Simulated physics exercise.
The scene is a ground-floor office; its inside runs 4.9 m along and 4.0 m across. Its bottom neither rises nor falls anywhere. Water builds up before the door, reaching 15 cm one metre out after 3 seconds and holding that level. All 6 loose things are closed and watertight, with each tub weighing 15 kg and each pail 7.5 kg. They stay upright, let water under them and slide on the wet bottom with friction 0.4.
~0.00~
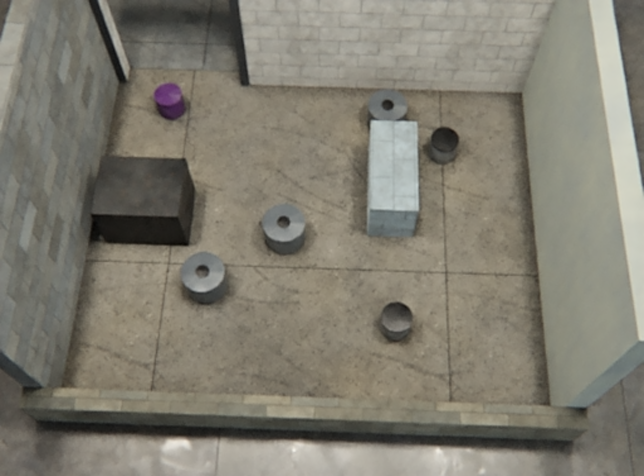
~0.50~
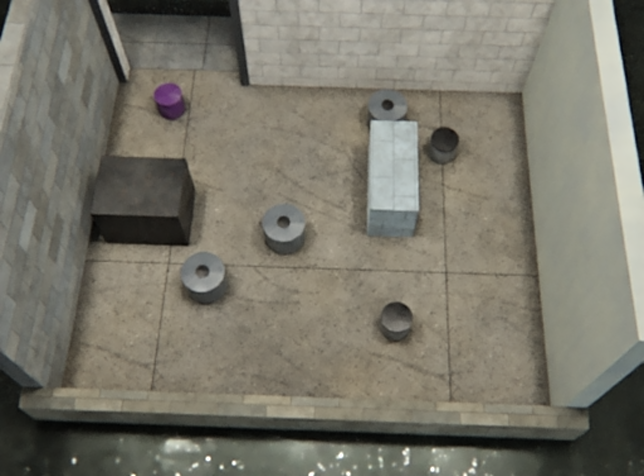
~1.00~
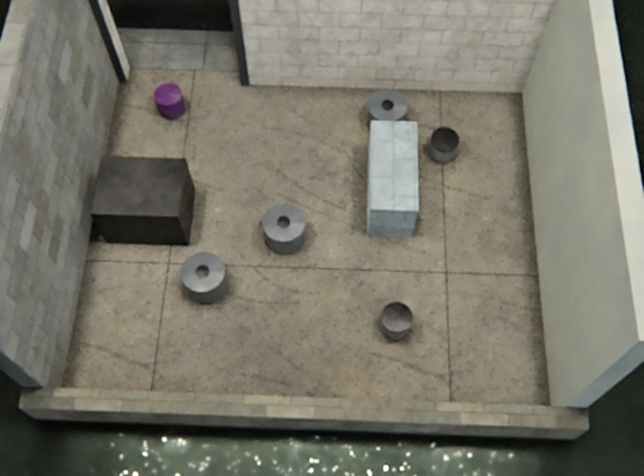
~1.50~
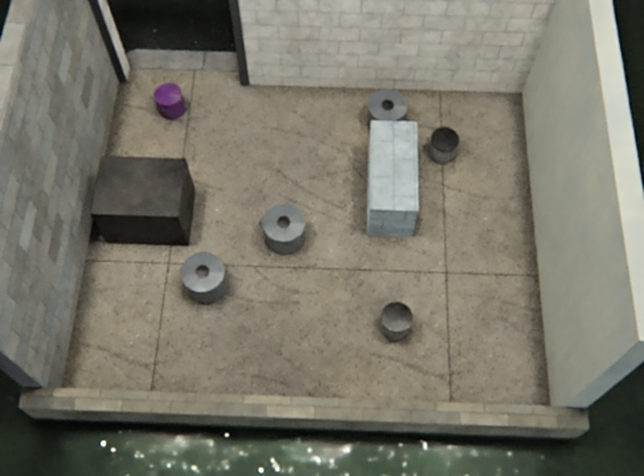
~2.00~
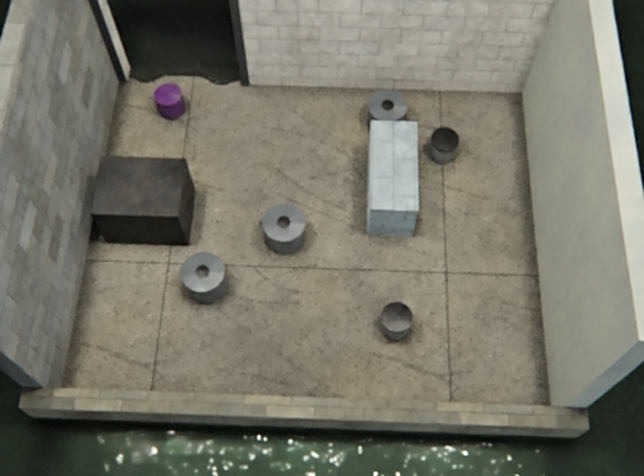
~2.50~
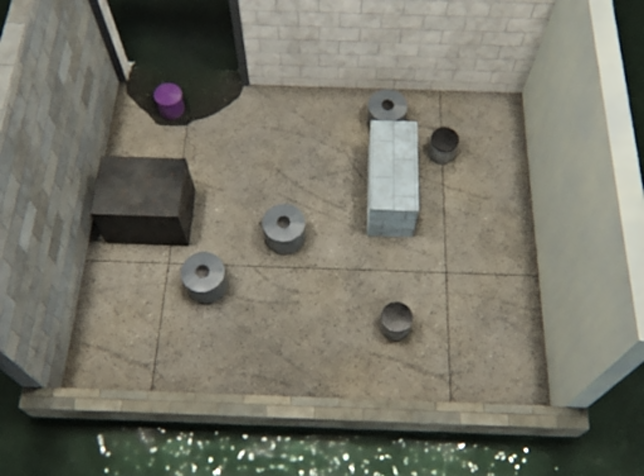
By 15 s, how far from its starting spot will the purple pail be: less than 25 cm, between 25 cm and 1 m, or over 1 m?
The purple pail ends up more than 1 m away.
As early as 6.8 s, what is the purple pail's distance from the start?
Displacement by then near 200 cm.
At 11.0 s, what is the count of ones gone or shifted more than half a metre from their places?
Tally: 1.
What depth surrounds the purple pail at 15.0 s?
Near 6 cm deep.
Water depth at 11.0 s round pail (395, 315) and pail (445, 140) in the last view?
I'd estimate 4 cm for the first and 1 cm for the second.
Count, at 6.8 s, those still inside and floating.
By my count, 0.
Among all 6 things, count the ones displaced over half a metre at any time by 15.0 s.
Result: 1.
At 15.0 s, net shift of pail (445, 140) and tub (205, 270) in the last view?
Shifts: 0 cm / 20 cm.
After 3.5 s the purple pail is near (161, 117), 0.3 m from its start, aground; 0 afloat.
After 6.8 s the purple pail is near (259, 199), 1.8 m from its start, aground; 0 afloat.
After 11.0 s the purple pail is near (261, 201), 1.8 m from its start, aground; 0 afloat.
After 15.0 s the purple pail is near (261, 201), 1.8 m from its start, aground; 0 afloat.
